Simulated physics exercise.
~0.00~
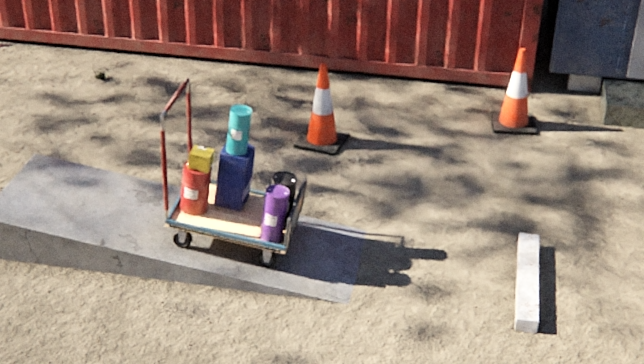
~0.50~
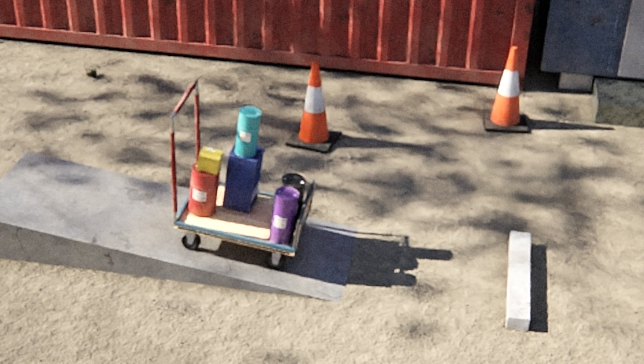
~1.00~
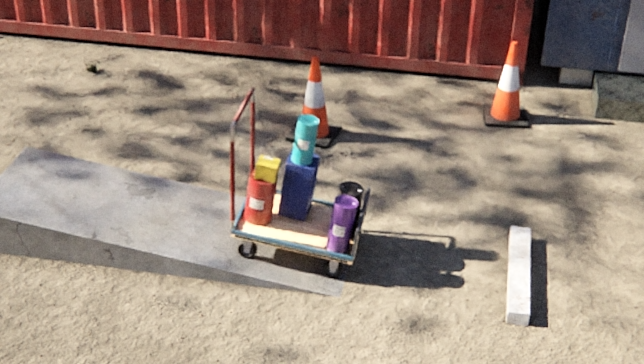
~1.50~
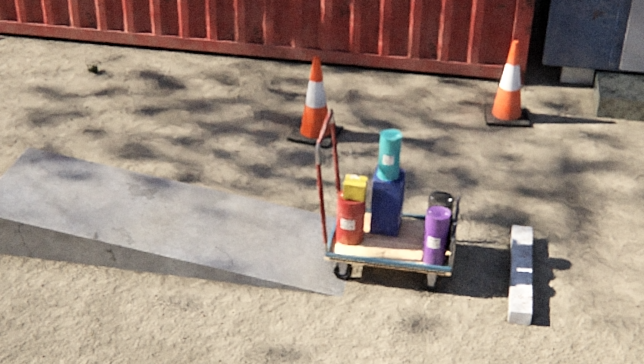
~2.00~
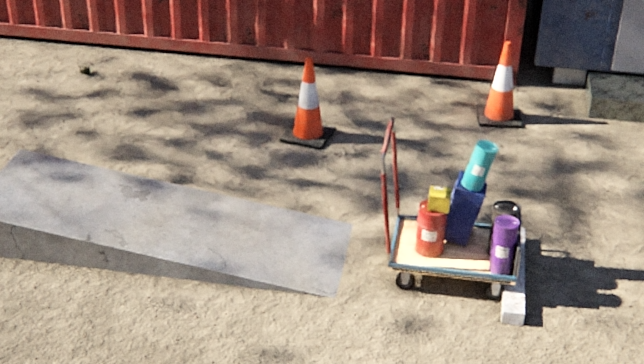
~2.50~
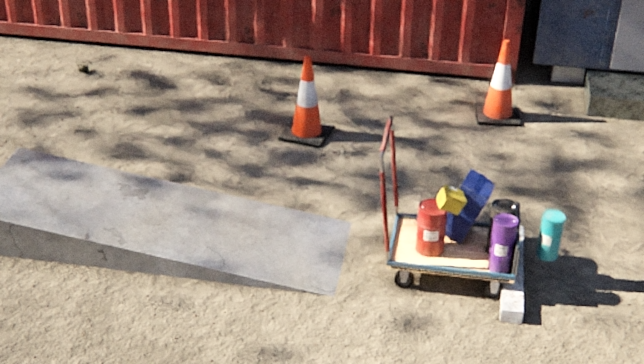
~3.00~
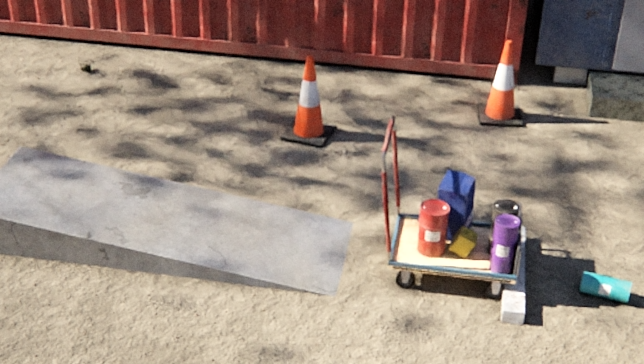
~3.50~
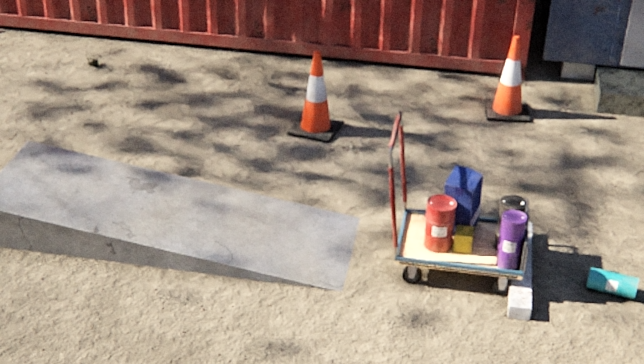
A loaded trolley rolls down a ramp, stops at a kerb, and drops its turquoise canister.
